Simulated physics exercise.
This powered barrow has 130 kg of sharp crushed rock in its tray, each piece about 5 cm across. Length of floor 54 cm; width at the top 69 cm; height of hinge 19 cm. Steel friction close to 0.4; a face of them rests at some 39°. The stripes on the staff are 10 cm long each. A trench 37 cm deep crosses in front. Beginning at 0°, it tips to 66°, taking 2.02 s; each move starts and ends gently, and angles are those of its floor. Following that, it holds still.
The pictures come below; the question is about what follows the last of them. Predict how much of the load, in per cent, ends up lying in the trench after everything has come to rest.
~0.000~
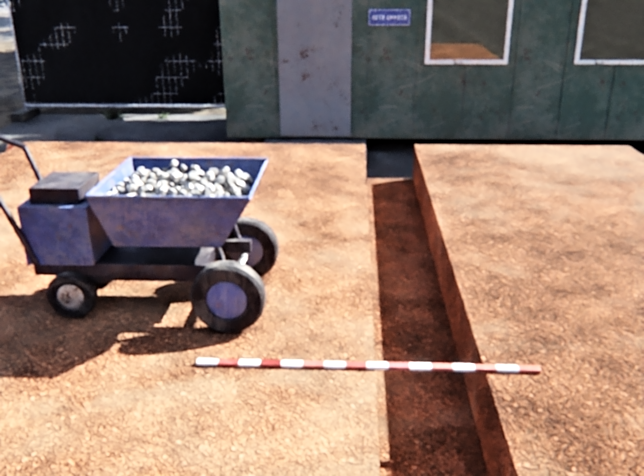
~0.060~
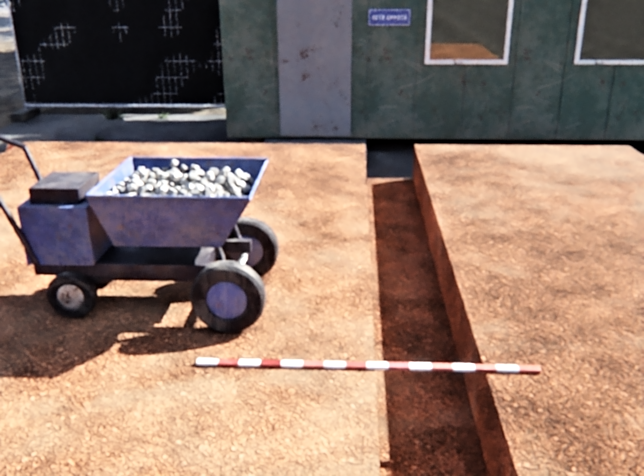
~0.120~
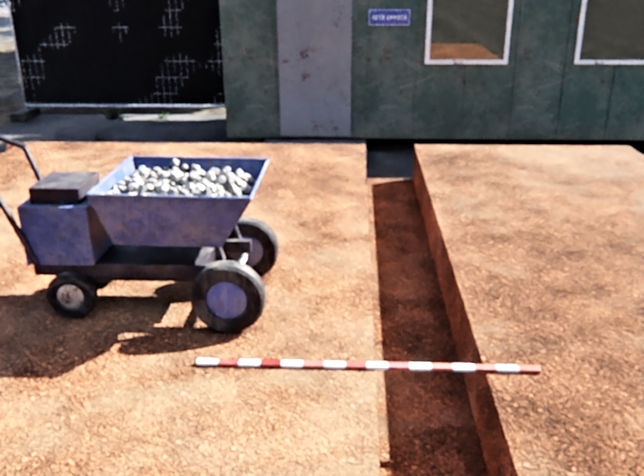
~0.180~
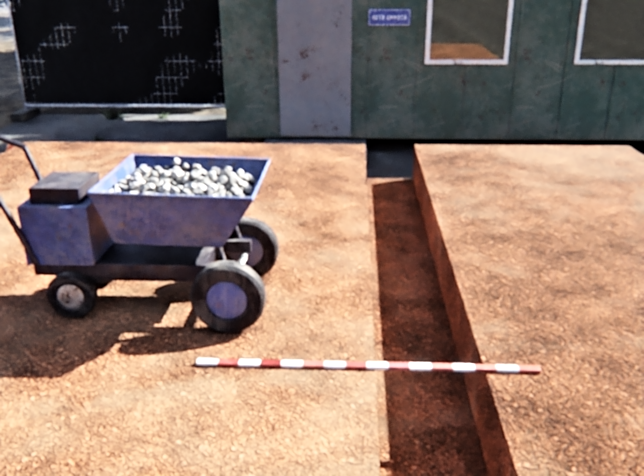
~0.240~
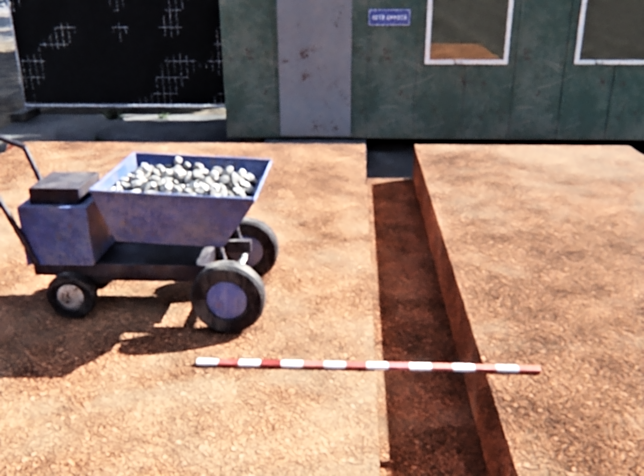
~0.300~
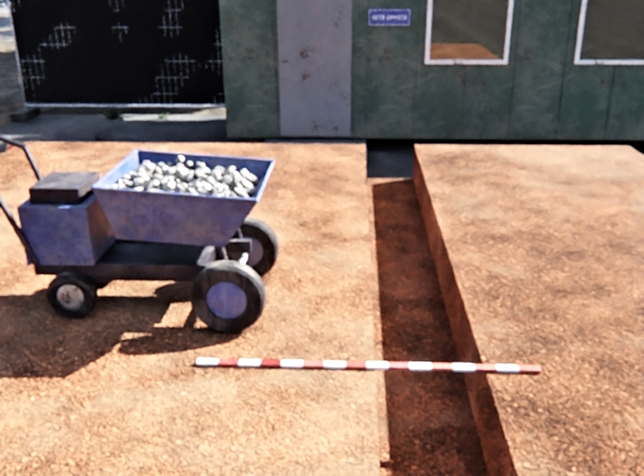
Roughly 23 per cent of it.
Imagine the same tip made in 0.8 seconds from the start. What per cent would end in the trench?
It would be near 40 per cent.
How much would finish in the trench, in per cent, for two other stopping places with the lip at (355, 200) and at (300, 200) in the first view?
Some 30 and some 40 per cent, in that order.
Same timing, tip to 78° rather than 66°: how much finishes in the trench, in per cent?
Around 60 per cent would finish in the trench.
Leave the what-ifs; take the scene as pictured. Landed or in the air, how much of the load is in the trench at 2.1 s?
I'd put it near 5 per cent.
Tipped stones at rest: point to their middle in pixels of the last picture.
At about pixel (389, 355) in the last view.
After 1.5 s the floor is at 56°; 100 % in the tray; the foremost stones are at (329, 238).
After 2.1 s the floor is at 66°; 87 % in the tray, 8 % short of the trench, 5 % in the trench; the foremost stones are at (426, 360).
After 2.5 s the floor is at 66°; 74 % in the tray, 12 % short of the trench, 14 % in the trench; the foremost stones are at (458, 366).
After 4.4 s the floor is at 66°; 61 % in the tray, 16 % short of the trench, 23 % in the trench; the foremost stones are at (455, 356).
